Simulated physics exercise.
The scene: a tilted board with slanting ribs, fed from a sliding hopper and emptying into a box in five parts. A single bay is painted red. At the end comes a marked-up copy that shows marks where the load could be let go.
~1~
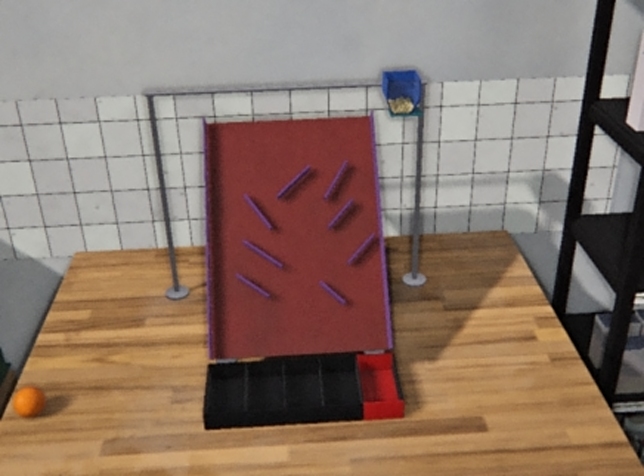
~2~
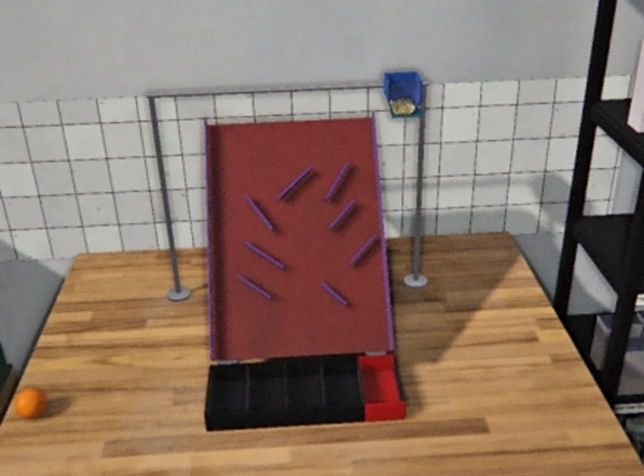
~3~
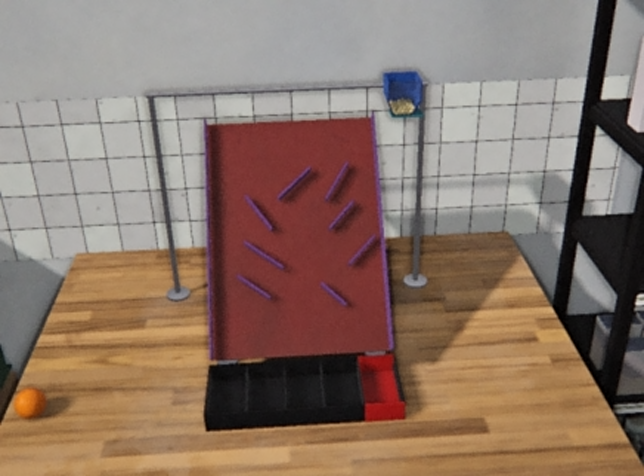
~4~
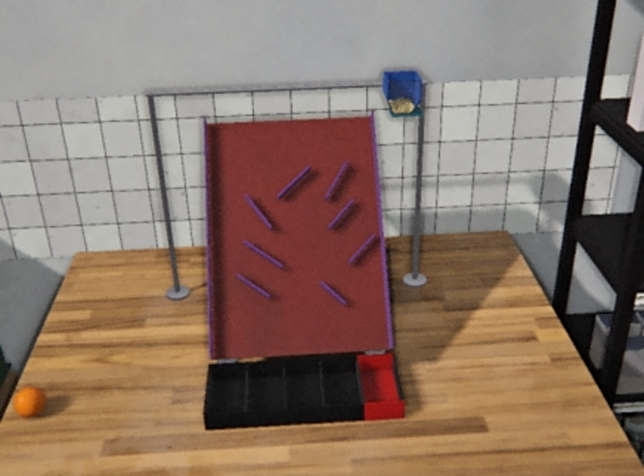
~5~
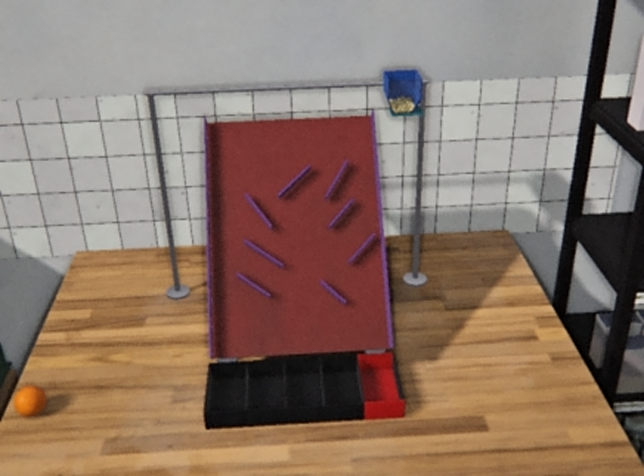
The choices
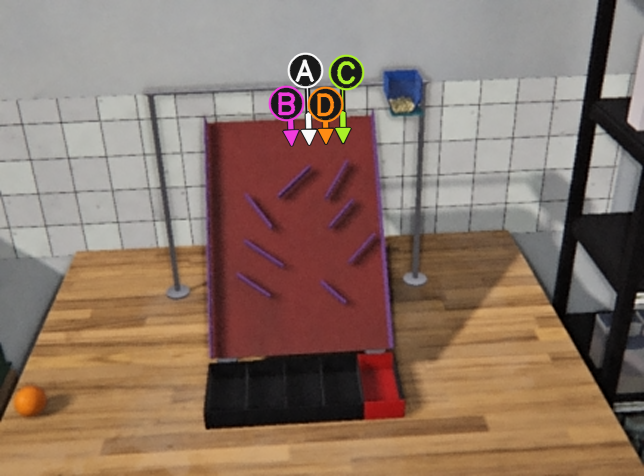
Nothing moves in this view from in front of and slightly above a wooden worktop, set against a white tiled wall, and the camera holds practically still. A tilted dark red board with slanting purple ribs stands above a black box with a red bay at its right end, while a blue hopper of pale contents sits at the right of a grey rail. The hopper, an orange ball at left and black shelving at right all keep their places.
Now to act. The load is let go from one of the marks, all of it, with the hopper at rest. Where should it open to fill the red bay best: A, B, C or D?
It is C.
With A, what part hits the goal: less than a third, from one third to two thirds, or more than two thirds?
Less than a third.
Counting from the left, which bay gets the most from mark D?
It is the third one.
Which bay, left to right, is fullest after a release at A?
The third from the left.
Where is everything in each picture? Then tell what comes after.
Hopper (401, 107), soya beans, door shut, in the first picture.
Ribs (279, 197) to (311, 167), (327, 199) to (348, 162), (246, 196) to (272, 229), in the second picture.
Ribs (330, 228) to (353, 200), (244, 242) to (283, 267), (349, 263) to (375, 235), in the third picture.
Ribs (237, 274) to (270, 296), (321, 282) to (346, 303), in the fourth picture.
Red bay (385, 409), number 5 of 5 from the left, in the fifth picture.
On the marked copy, mark A meets the board at (309, 139); mark B meets the board at (291, 140); mark C meets the board at (343, 137); mark D meets the board at (325, 138).
With A, just a few in the red bay, the larger part in other bays, roughly a quarter outside the box.
With B, just a few in the red bay, almost all in other bays, about a tenth outside the box.
With C, roughly a third in the red bay, roughly half in other bays, about a tenth outside the box.
With D, just a few in the red bay, the larger part in other bays, about a tenth outside the box.
